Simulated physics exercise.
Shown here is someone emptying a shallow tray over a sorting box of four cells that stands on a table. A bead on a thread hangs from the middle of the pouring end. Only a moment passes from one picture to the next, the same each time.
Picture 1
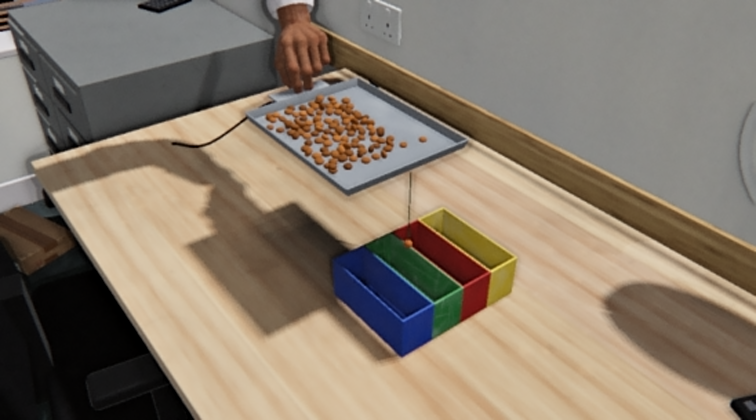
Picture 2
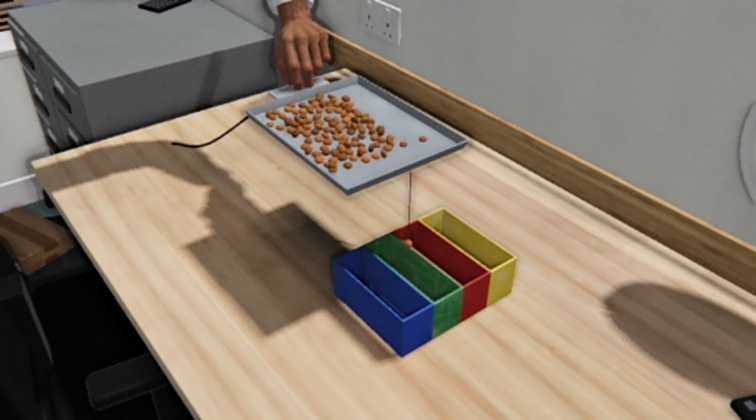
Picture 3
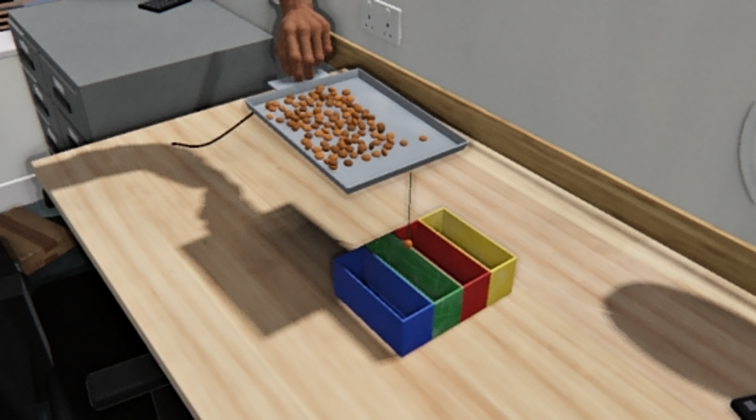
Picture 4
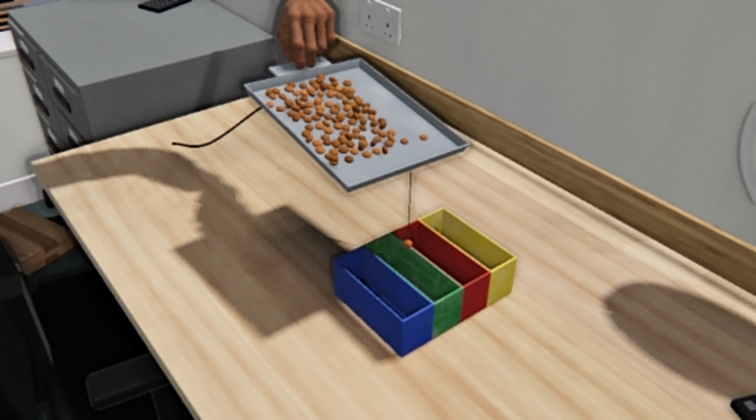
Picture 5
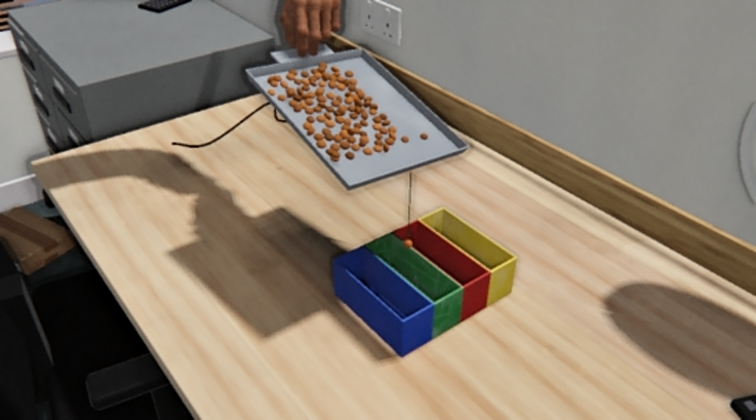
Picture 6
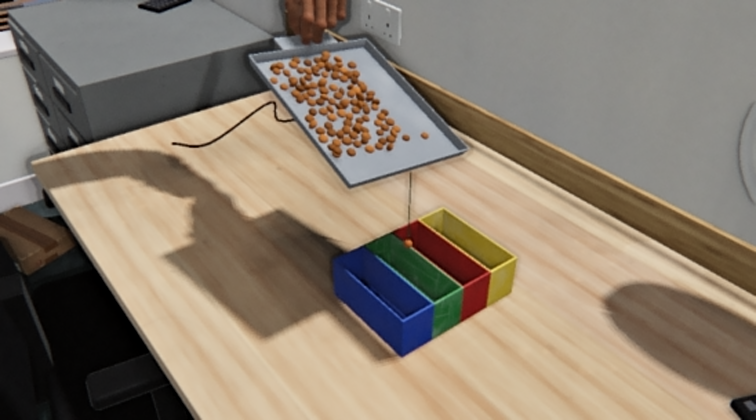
On a wooden table, a hand holds a shallow gray tray of small brown pieces above a box with blue, green, red and yellow cells, then gradually raises the tray's far end, while the pieces barely shift.
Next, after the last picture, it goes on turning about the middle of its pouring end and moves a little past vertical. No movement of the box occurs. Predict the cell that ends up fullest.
I would say the yellow cell.
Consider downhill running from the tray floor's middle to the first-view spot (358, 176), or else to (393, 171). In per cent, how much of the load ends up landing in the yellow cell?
The first comes to 0 %, while the second comes to 0 %.
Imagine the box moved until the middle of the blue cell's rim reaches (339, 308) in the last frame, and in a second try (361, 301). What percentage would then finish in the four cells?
Roughly 20 per cent the first time and 40 per cent the second.
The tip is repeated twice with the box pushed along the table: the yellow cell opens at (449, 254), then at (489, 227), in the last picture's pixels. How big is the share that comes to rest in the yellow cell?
In order, 30 % and 20 %.
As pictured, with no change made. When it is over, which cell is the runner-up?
The cell in second spot is the red cell.
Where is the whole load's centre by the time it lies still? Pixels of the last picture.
I'd say the middle ends up at about (472, 278).
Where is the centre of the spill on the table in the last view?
Centre: Roughly (546, 271).
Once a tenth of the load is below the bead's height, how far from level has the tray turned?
Roughly 70°.
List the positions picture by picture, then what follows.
Corners of the pouring end near (348, 187) and (465, 139), level; middle of the load near (339, 131), bits of cat kibble; bead on its thread near (408, 244); blue cell near (418, 327); green cell near (447, 310); red cell near (475, 294); yellow cell near (502, 279), in the first frame.
Corners of the pouring end near (348, 186) and (465, 140), level; middle of the load near (339, 129), in the second frame.
Corners of the pouring end near (348, 185) and (465, 141), tipped barely, lowest at the right corner; middle of the load near (339, 125), in the third frame.
Corners of the pouring end near (349, 184) and (465, 143), tipped a little, lowest at the right corner; middle of the load near (340, 118), in the fourth frame.
Corners of the pouring end near (351, 182) and (466, 145), tipped clearly, lowest at the right corner; middle of the load near (336, 103), in the fifth frame.
Corners of the pouring end near (352, 181) and (466, 147), tipped clearly, lowest at the right corner; middle of the load near (338, 96), only a few on the move; blue cell near (418, 327); green cell near (447, 310); red cell near (475, 294); yellow cell near (502, 279), in the sixth frame.
Shortly afterwards, tray tipped steeply; the bulk on the tray; near a quarter falling or outside the box.
Next, tray tipped past a quarter turn; only a few on the tray; near a third in the yellow cell; near a quarter in the red cell; a little in the green cell; near a third falling or outside the box.
Some moments later, tray tipped past a quarter turn; near half in the yellow cell; near a quarter in the red cell; a little in the green cell; only a few in the blue cell; near a quarter falling or outside the box.
In the end, tray tipped past a quarter turn; near half in the yellow cell; near a quarter in the red cell; a little in the green cell; only a few in the blue cell; near a quarter outside the box.
